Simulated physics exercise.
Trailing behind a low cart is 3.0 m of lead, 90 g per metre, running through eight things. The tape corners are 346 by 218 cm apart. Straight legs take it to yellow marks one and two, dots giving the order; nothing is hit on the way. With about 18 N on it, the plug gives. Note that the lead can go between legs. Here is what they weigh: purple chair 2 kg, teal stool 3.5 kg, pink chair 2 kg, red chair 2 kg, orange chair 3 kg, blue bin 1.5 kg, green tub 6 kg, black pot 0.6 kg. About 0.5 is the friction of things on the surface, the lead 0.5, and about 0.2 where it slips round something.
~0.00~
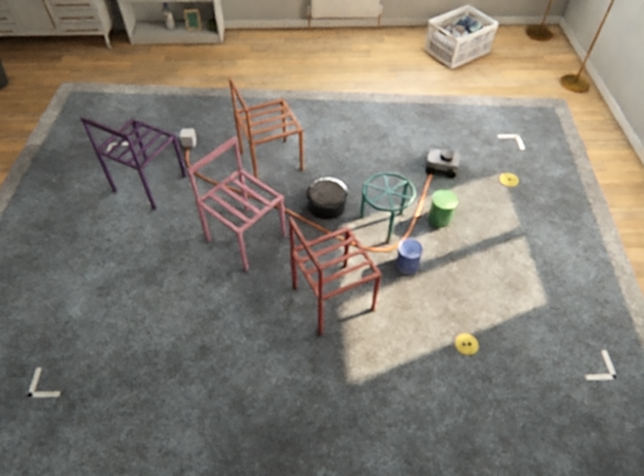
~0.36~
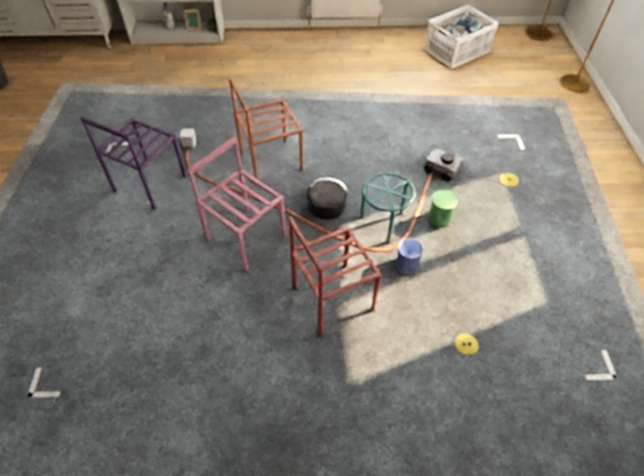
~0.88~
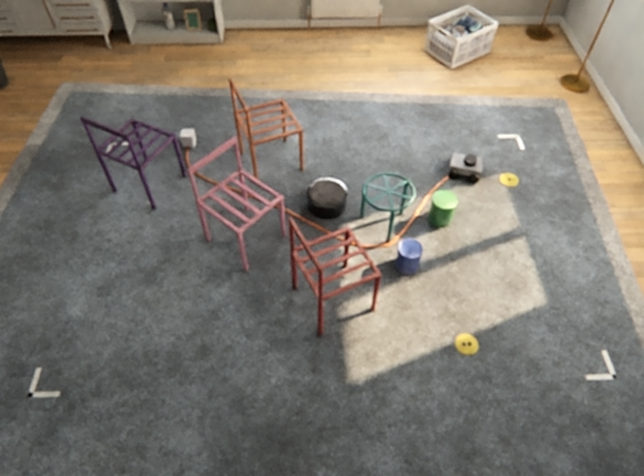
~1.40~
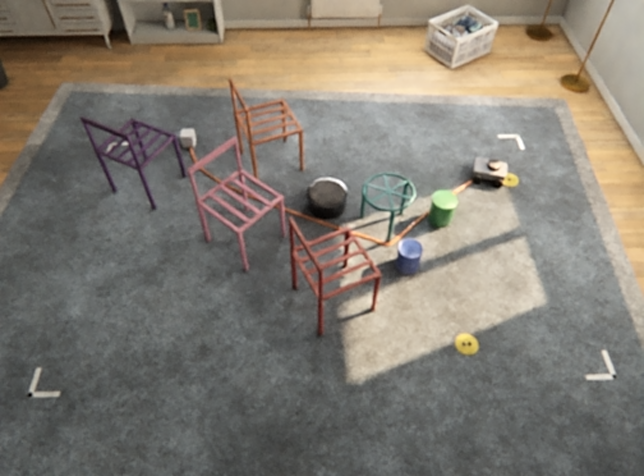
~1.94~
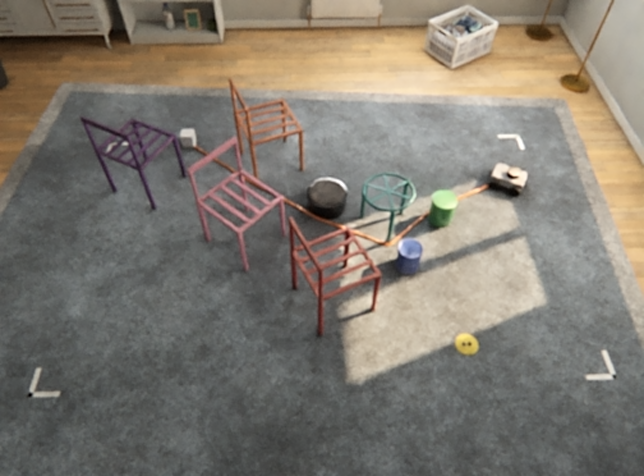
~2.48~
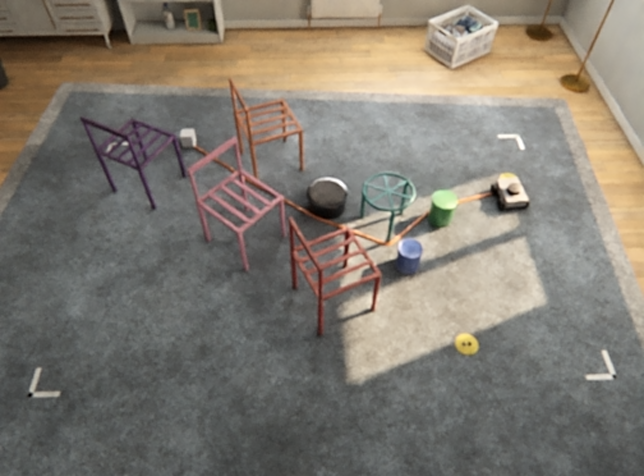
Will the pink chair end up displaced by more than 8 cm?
No - never really goes anywhere.
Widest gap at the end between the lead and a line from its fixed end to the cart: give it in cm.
I'd say somewhere around 50 cm at its widest.
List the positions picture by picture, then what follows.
In the first picture, pink chair (239, 199); marks (509, 180) (467, 345); lead runs through (424, 193); cart (435, 166).
In the second picture, lead runs through (424, 193); cart (437, 166).
In the third picture, cart (458, 170).
In the fourth picture, cart (481, 174).
In the fifth picture, lead runs through (466, 195); cart (500, 181).
In the sixth picture, pink chair (239, 199); lead runs through (468, 200); cart (506, 193).
By 3.5 s, cart at (497, 226), lead slack at the fixed end; nothing else has moved.
By 4.6 s, cart at (486, 262), lead slack at the fixed end; nothing else has moved.
By 5.6 s, cart at (473, 296), 15 N at the fixed end; green tub 12 cm off its start at (444, 212).
By 6.7 s, cart at (466, 337), 15 N at the fixed end; green tub 30 cm off its start.
By 7.1 s, cart at (466, 337), 15 N at the fixed end; pink chair 0 cm off its start at (239, 199), green tub 30 cm off its start at (436, 231).
